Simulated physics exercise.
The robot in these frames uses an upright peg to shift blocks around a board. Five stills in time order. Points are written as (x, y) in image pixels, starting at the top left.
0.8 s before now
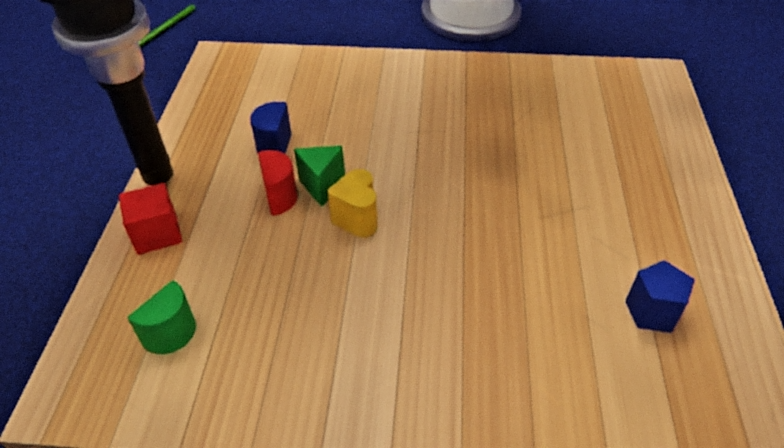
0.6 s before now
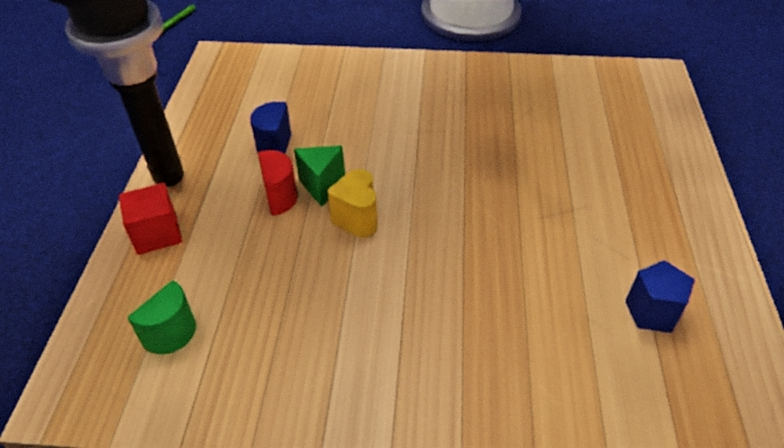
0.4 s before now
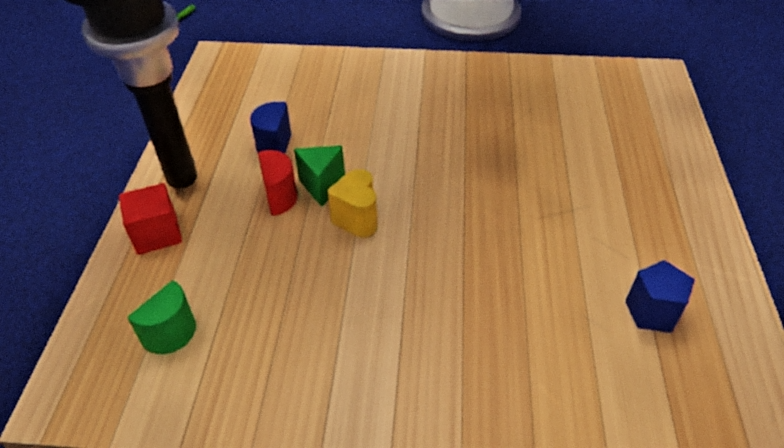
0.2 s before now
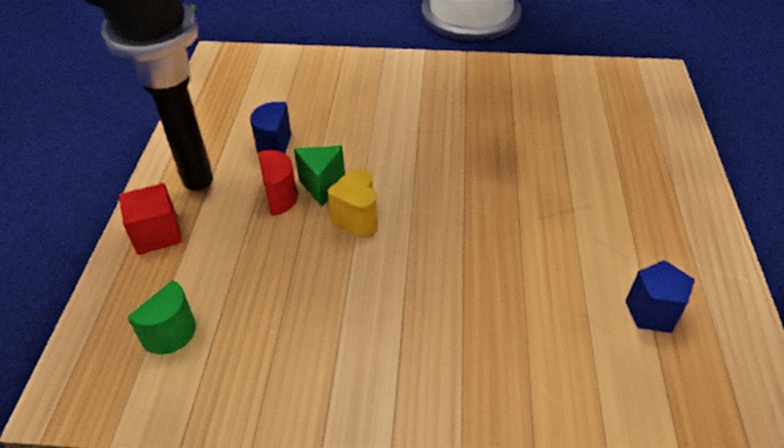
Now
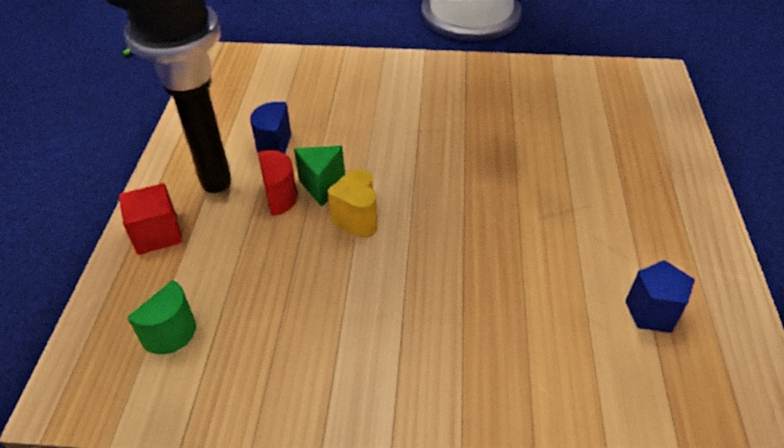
A black upright peg moving a short way right above a red cube, while the colored blocks on the wooden board stay still.
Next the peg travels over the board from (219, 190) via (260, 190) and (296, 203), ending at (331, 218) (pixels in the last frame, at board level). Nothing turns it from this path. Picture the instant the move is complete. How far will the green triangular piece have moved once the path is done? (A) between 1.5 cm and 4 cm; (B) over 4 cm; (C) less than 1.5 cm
A: Between 1.5 cm and 4 cm.
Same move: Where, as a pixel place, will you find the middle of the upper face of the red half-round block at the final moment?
It will end up at (356, 196).
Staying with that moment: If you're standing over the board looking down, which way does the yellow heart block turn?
It spins against the clock.
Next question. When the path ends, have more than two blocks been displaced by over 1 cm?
Answer: Yes.
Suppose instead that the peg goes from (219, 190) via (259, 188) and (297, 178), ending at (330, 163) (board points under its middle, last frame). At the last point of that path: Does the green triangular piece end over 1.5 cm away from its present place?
Yes, I think so.
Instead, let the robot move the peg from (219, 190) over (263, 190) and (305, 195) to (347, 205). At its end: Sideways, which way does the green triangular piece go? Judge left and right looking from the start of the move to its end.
The green triangular piece is shifted sideways to the left, facing along the path from start to end.
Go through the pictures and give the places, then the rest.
In the first frame, tip of the peg (158, 176), middles of tops, blue half-round block (268, 115), red half-round block (274, 165), green triangular piece (318, 156), yellow heart block (355, 188).
In the second frame, peg (169, 177), nothing pushed.
In the third frame, peg (182, 179), nothing pushed.
In the fourth frame, peg (198, 181), nothing pushed.
In the fifth frame, peg (217, 183), blue half-round block (268, 115), red half-round block (274, 165), green triangular piece (318, 156), yellow heart block (355, 188).
The first path, step by step. One third of the way, peg (259, 182); red half-round block (282, 166), turned 15° clockwise.
Two thirds of the way, peg (296, 196); red half-round block (321, 179), turned 20° clockwise; green triangular piece (337, 154), turned 15° anticlockwise.
At the end, peg (330, 211); blue half-round block unmoved; red half-round block (356, 196), turned 35° clockwise; green triangular piece (337, 154), turned 20° anticlockwise; yellow heart block (394, 201), turned 35° anticlockwise.
